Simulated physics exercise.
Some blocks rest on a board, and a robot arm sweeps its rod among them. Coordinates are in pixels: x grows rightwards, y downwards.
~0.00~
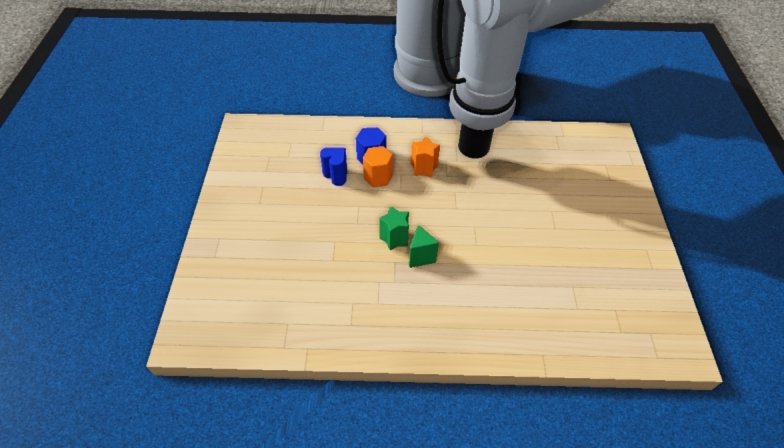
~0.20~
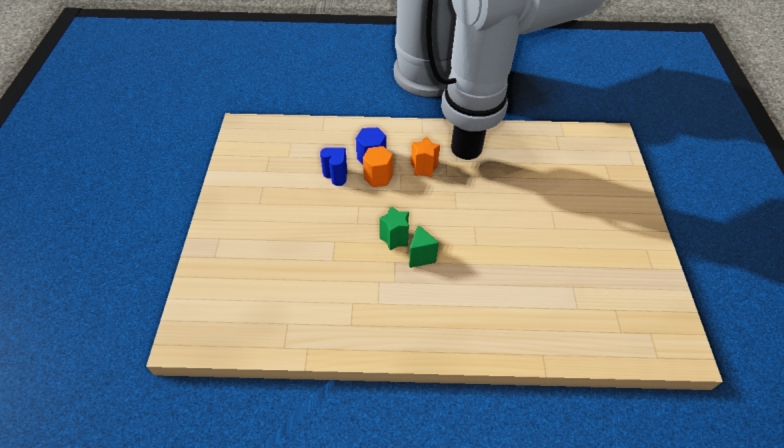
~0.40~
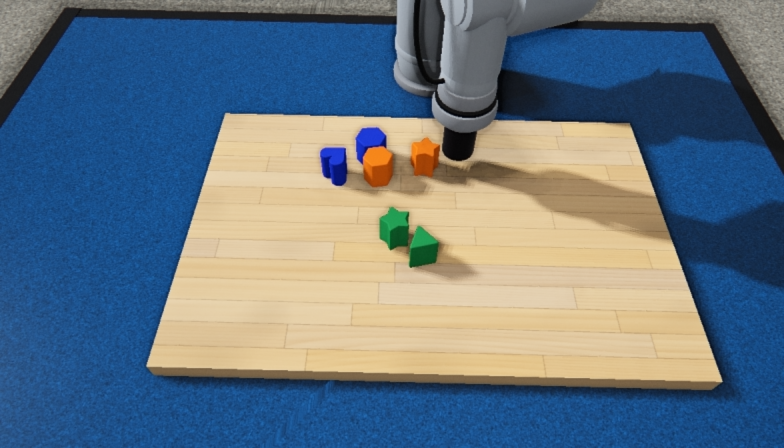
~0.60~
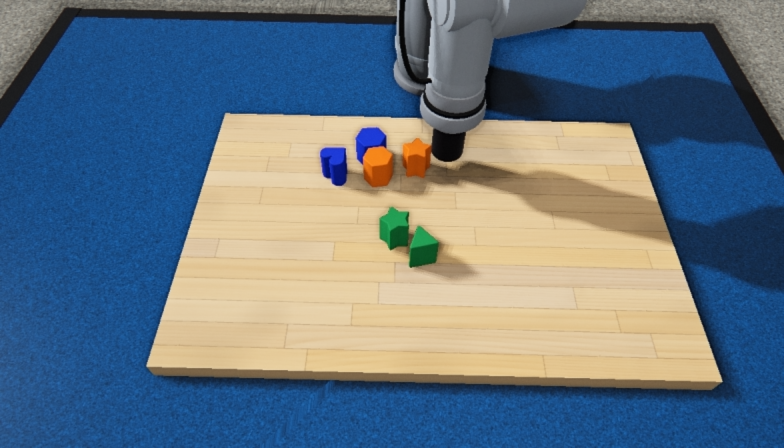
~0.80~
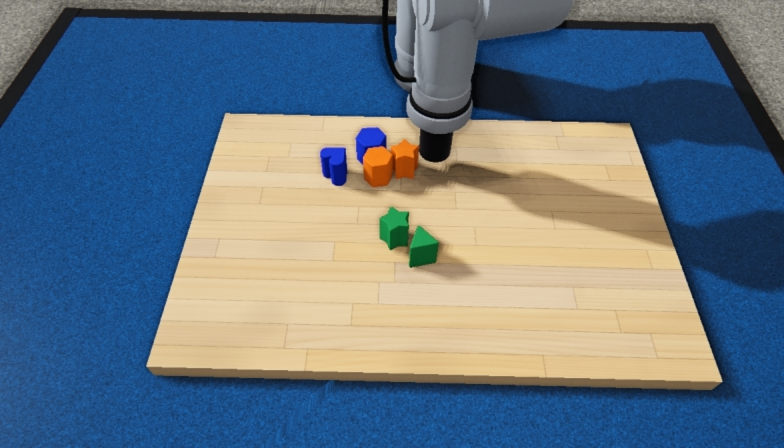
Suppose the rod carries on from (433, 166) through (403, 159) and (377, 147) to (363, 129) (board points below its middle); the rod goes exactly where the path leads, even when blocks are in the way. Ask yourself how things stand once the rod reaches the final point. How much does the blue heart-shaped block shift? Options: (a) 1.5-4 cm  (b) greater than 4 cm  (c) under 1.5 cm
Choice c: Under 1.5 cm.
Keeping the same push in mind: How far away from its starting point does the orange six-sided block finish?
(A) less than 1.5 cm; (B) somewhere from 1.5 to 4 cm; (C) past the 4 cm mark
The one that fits is B, somewhere from 1.5 to 4 cm.
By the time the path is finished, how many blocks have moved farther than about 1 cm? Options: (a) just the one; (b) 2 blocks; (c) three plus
Letter c.
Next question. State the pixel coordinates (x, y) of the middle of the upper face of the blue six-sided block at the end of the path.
It is going to be at (347, 133).
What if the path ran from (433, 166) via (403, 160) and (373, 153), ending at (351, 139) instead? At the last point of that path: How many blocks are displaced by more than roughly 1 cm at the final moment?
I'd say three or more blocks get moved.
The first path, step by step. One third of the way, rod (403, 145); blue six-sided block (357, 134), turned 15° clockwise; orange six-sided block (364, 161), turned 30° anticlockwise; orange star-shaped block (379, 147), turned 40° anticlockwise.
Two thirds of the way, rod (377, 133); blue six-sided block (348, 133), turned 40° clockwise; orange six-sided block (362, 164), turned 45° anticlockwise; orange star-shaped block (368, 145), turned 75° anticlockwise.
At the end, rod (362, 115); blue heart-shaped block unmoved; blue six-sided block (347, 133), turned 35° clockwise; orange six-sided block (362, 164), turned 45° anticlockwise; orange star-shaped block (368, 145), turned 75° anticlockwise.
